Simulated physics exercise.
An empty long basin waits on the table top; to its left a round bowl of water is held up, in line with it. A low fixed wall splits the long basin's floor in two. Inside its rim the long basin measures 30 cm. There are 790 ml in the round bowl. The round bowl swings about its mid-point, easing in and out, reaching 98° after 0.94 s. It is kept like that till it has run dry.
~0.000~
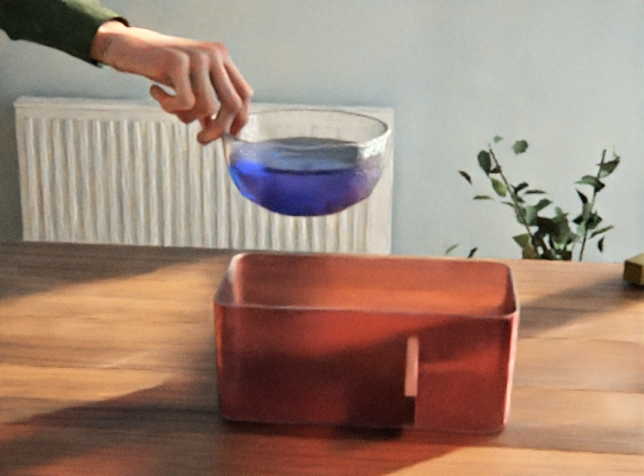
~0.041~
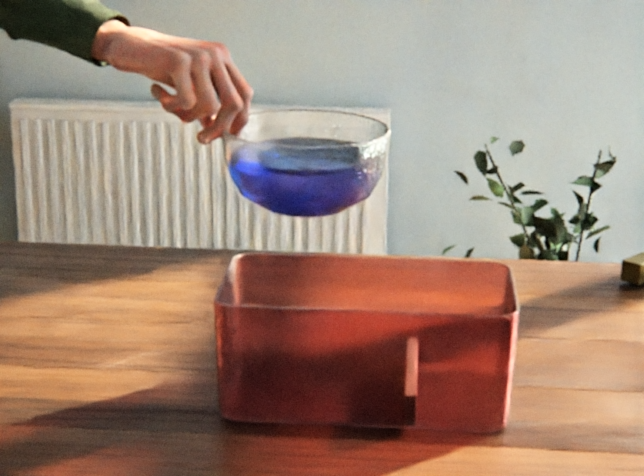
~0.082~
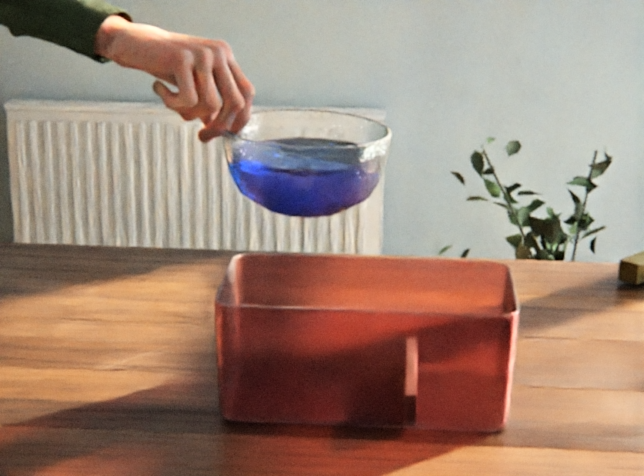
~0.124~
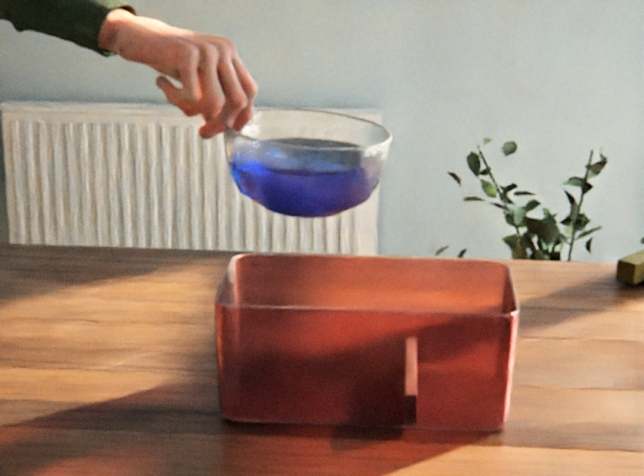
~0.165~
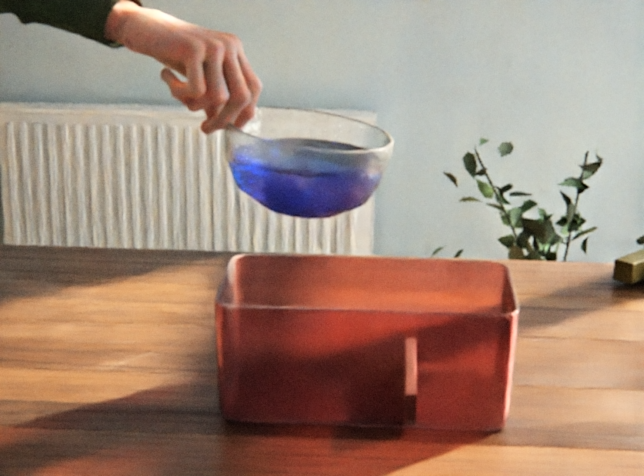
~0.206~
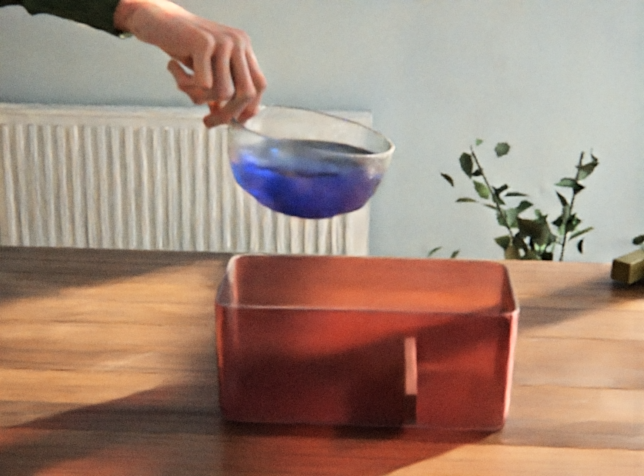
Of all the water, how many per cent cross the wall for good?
The far part has some 58 per cent.
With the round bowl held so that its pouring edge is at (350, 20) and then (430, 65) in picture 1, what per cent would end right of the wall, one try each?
First 50, then 60 per cent.
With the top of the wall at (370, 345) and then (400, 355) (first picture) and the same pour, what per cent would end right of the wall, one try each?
First 95, then 80 per cent.
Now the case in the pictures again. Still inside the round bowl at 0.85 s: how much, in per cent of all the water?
About 9 per cent.
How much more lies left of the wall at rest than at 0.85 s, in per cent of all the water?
Some 22 per cent.
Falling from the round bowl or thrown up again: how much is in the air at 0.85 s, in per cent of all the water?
Near 10 in a hundred.
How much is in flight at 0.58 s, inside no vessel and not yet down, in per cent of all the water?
Some 34 per cent.
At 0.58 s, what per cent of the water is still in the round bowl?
About 58 per cent.
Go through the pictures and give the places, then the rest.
It leans 0°; its right rim is at (389, 132); the water meets the walls at (230, 151) and (383, 156); the long basin's rim runs from (225, 279) to (514, 291); the wall's top is at (412, 366), in the first frame.
It leans 0°; its right rim is at (389, 133); the water meets the walls at (230, 151) and (384, 156), in the second frame.
It leans 2°; its right rim is at (390, 135); the water meets the walls at (231, 151) and (383, 158), in the third frame.
It leans 4°; its right rim is at (391, 138); the water meets the walls at (231, 150) and (384, 158), in the fourth frame.
It leans 7°; its right rim is at (392, 143); the water meets the walls at (232, 150) and (384, 160), in the fifth frame.
It leans 11°; its right rim is at (393, 149); the water meets the walls at (233, 151) and (384, 161), in the sixth frame.
Then, 0.58 s in, the tilt is 66° and 58 per cent is still to pour, 0 is left of the wall and 8 right of it.
Then, 0.85 s in, the tilt is 96° and 9 per cent is still to pour, 19 is left of the wall and 63 right of it.
Then, 1.13 s in, the tilt is 98° and 0 per cent is still to pour, 37 is left of the wall and 62 right of it.
Then, 1.44 s in, the tilt is 98° and 0 per cent is still to pour, 41 is left of the wall and 58 right of it.
Finally, 41 per cent lies left of the wall, 58 right of it and 1 outside.
